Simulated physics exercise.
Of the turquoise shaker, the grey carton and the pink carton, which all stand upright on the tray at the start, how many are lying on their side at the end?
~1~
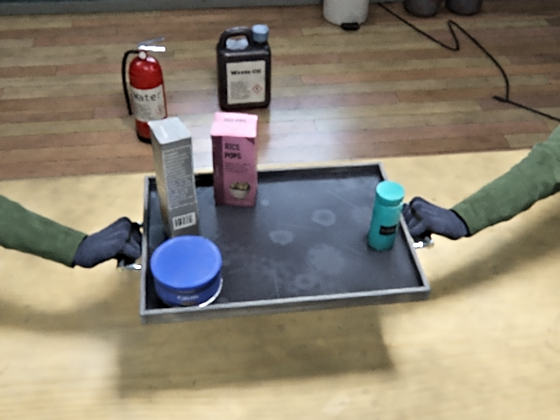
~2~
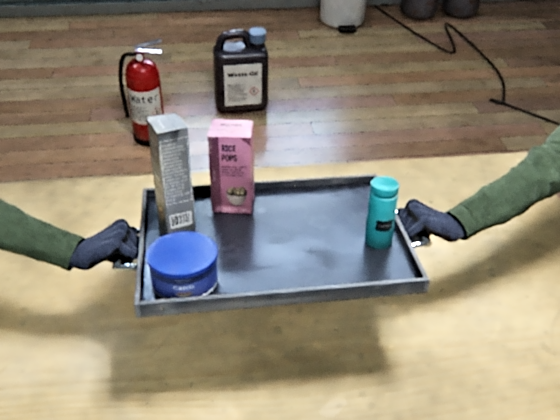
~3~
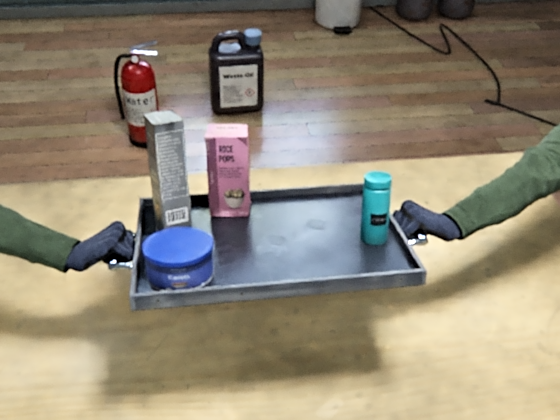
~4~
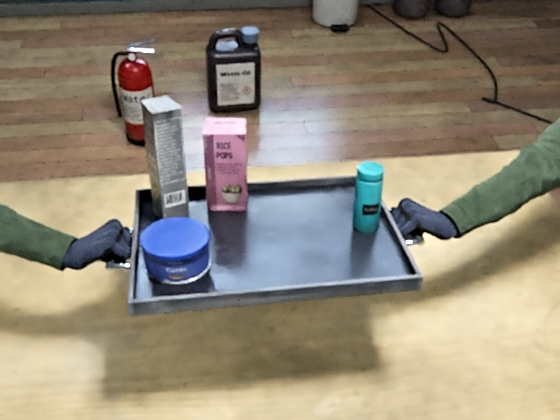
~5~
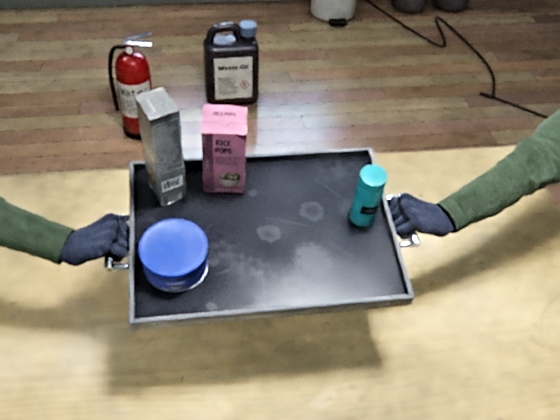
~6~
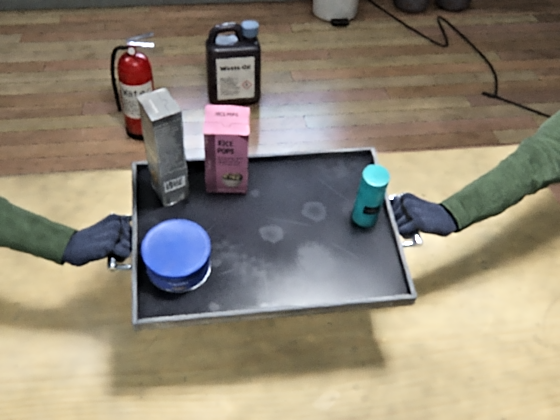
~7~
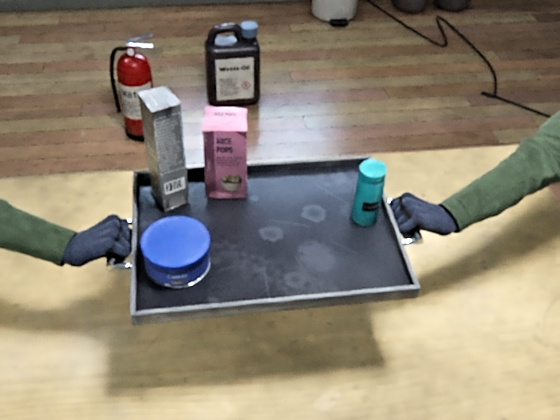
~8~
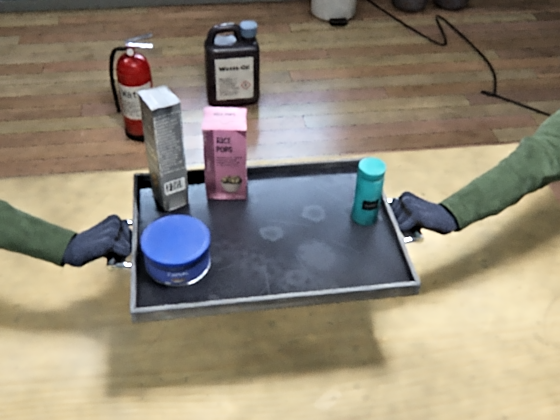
None of them are lying on their side at the end. The turquoise shaker, the grey carton and the pink carton are all still standing on the tray.
The video shows two gloved hands holding a dark tray with a grey carton, a pink carton, a blue tub and a turquoise shaker. They tip its far edge down, swing it toward the near side, then level it, with all four items still upright.
